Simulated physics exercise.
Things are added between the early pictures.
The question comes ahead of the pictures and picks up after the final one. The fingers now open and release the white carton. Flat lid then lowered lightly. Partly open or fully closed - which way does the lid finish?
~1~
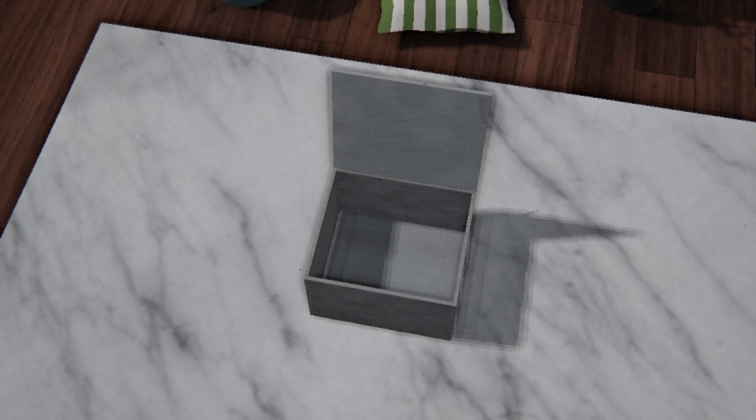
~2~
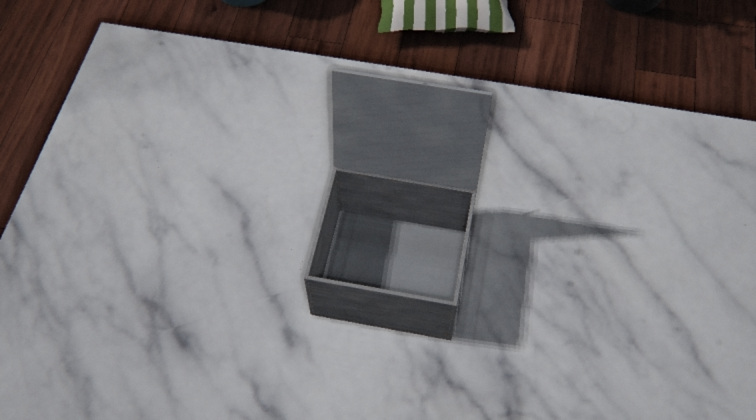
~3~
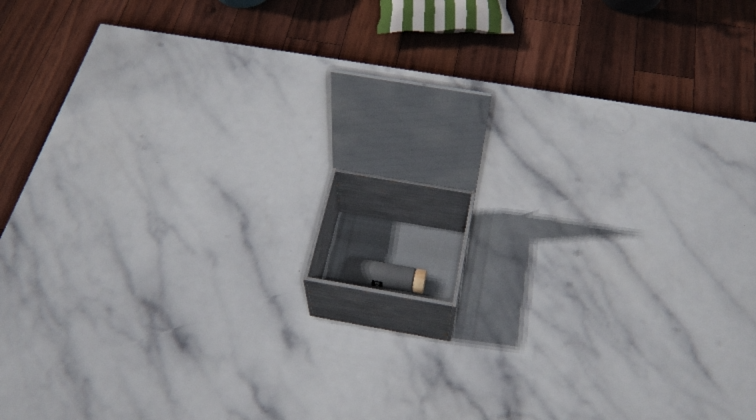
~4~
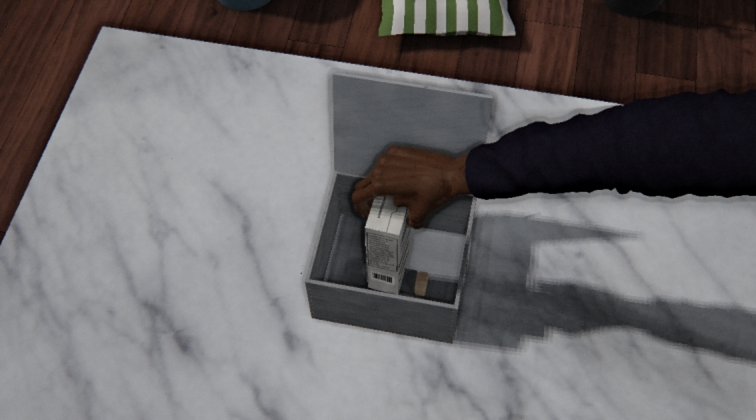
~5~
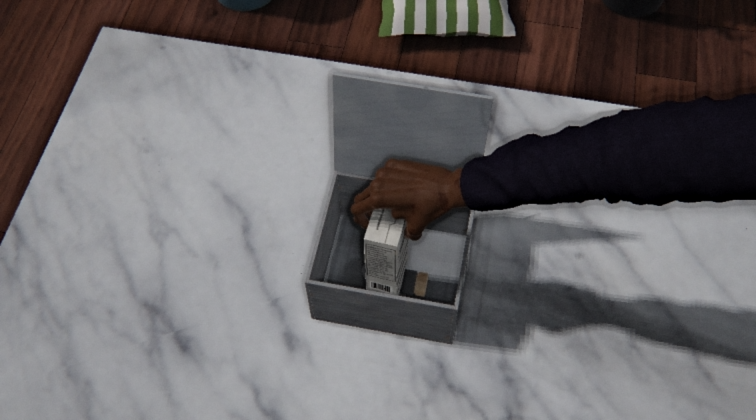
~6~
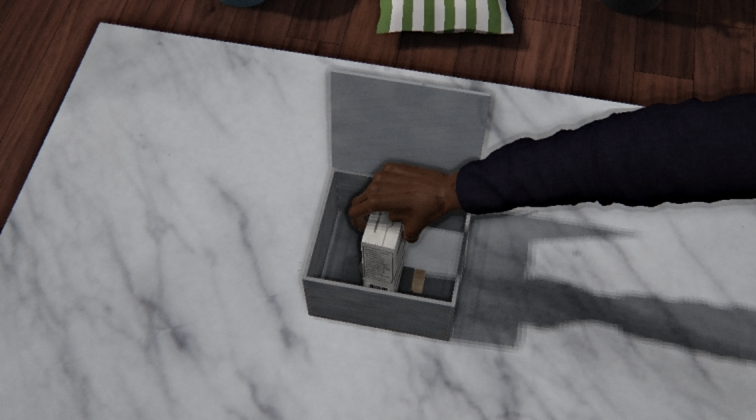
Partly open.
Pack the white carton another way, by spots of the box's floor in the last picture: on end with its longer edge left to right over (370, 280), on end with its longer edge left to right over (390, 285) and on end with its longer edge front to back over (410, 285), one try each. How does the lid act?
First try: The lid remains open; second try: It remains open; third try: It remains open.
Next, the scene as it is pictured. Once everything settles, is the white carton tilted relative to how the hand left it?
As it turns out, the white carton changes its angle.
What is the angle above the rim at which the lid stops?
Angle: About 25°.
Then, 0.60 s past the last view, white carton rocked 36° from its first pose near (386, 258); grey shaker displaced well along.
Then, 1.30 s past the last view, lid 79° above the rim; white carton rocked 39° from its first pose near (387, 255); grey shaker displaced well along.
Then, 1.70 s past the last view, lid 48° above the rim; white carton rocked 38° from its first pose near (387, 255); grey shaker displaced well along.
Then, 2.70 s past the last view, lid 25° above the rim; white carton rocked 38° from its first pose near (387, 255); grey shaker displaced well along.
Finally, lid 25° above the rim; down or leaning hard in the box, white carton; moved from the start, grey shaker. Final places as the last picture's camera would see them, white carton near (387, 255).
